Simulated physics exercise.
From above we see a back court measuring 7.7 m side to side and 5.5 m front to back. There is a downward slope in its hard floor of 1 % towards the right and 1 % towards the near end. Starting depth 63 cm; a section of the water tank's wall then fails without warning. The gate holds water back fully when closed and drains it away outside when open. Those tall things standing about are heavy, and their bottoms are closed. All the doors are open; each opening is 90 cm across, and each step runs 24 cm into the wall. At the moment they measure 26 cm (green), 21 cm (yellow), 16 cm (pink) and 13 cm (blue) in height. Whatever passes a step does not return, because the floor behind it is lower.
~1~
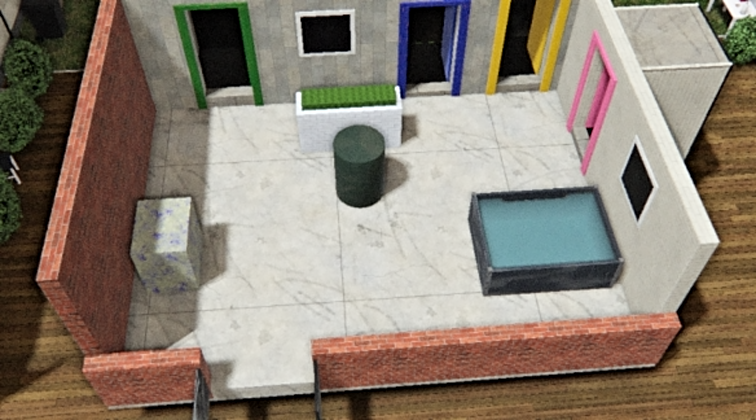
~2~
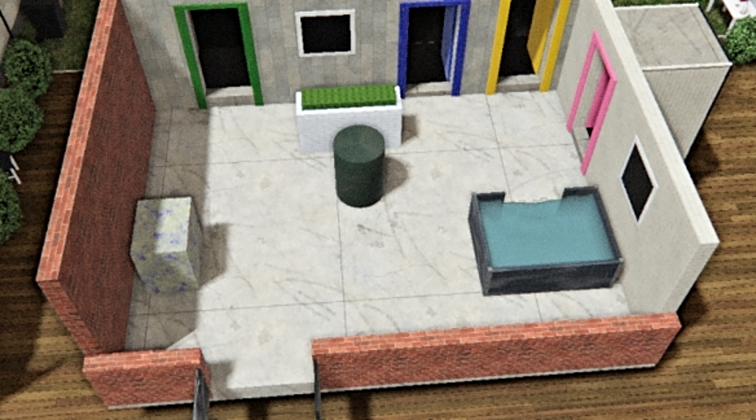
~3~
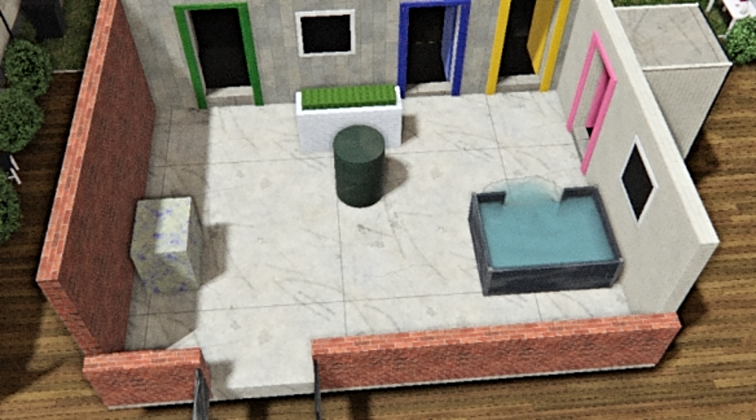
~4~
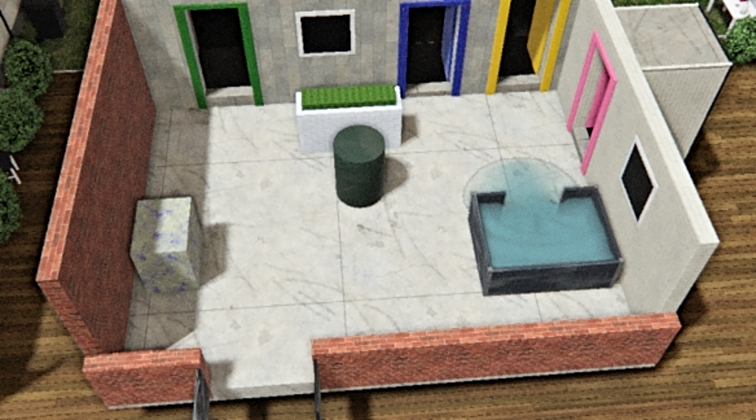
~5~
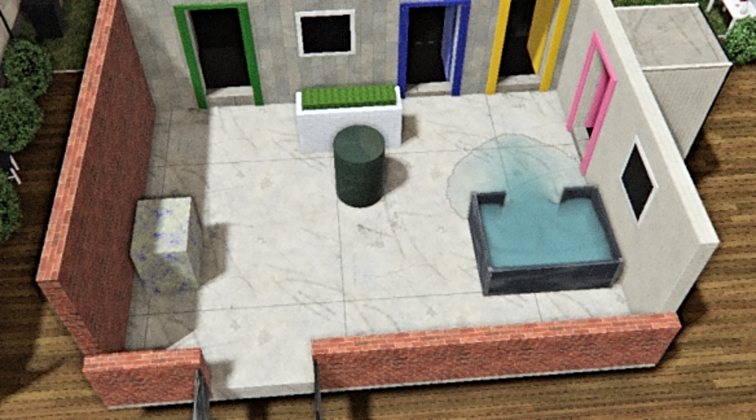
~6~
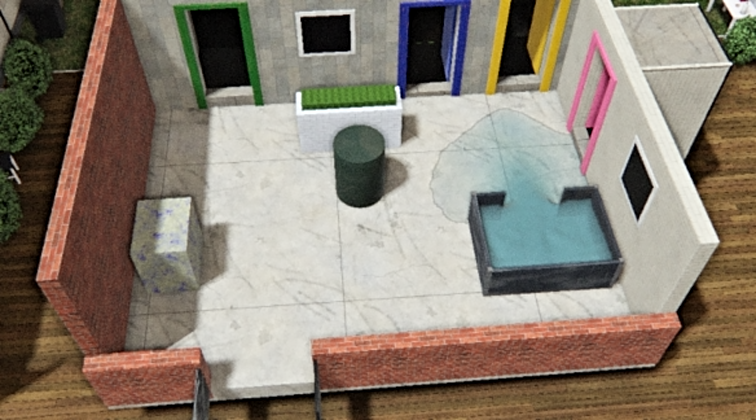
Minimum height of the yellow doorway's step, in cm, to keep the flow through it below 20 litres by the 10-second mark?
Roughly 23 cm.
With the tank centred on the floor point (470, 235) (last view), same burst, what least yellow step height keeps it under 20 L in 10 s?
Then it needs to be around 14.0 cm high.
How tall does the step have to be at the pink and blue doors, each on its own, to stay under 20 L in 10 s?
You'd want some 13.0 cm at pink and some 13.0 cm at blue.
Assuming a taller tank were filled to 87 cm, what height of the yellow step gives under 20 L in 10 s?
Then around 33 centimetres.
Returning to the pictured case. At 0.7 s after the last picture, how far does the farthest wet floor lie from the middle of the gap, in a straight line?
Near 3.2 metres, give or take.
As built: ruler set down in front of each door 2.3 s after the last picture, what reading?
Depths in cm - green: 1, yellow: 20, pink: 14, blue: 15.
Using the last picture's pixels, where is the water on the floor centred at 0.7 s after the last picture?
Near (526, 211).
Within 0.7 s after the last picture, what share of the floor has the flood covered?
I'd say near 20 percent.
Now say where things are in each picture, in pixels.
Still water, 63 cm deep, in the water tank at (544, 230); the yellow door at (525, 52) is dry, in the first picture.
Water pours out on the far side and has run 0.3 m, to a hidden place; about 9 cm deep outside, 63 cm at the back, in the second picture.
The gap is on the far side, the front 0.8 m out at (509, 183); the back of the water tank holds 63 cm, in the third picture.
Water pours out on the far side and has run 1.3 m, to (504, 162); about 8 cm deep outside, 56 cm at the back, in the fourth picture.
Water pours out on the far side and has run 1.9 m, to (507, 137); about 5 cm deep outside, 52 cm at the back, in the fifth picture.
Water pours out on the far side and has run 2.5 m, to (498, 114); about 4 cm deep outside, 53 cm at the back; 0.6 m in a straight line remain to the yellow door at (525, 52), in the sixth picture.
Then, 0.7 s after the last picture water covers 20 % of the floor, deepest (41 cm) near (551, 93); 23 cm at the yellow door, 0 litres in over its 21 cm step.
Then, 2.3 s after the last picture water covers 30 % of the floor, deepest (22 cm) near (567, 141); 20 cm at the yellow door, 28 litres in over its 21 cm step.
Then, 9.3 s after the last picture water covers 85 % of the floor, deepest (10 cm) near (579, 211); 6 cm at the yellow door, 29 litres in over its 21 cm step.
At the yellow door as built, the water peaked near 31 cm, 1.3 s after the last picture.
With a step of 21 cm, 29 litres would have come in within the 10 s; with 28 cm, 5 litres. So under 20 litres takes about 23 cm.
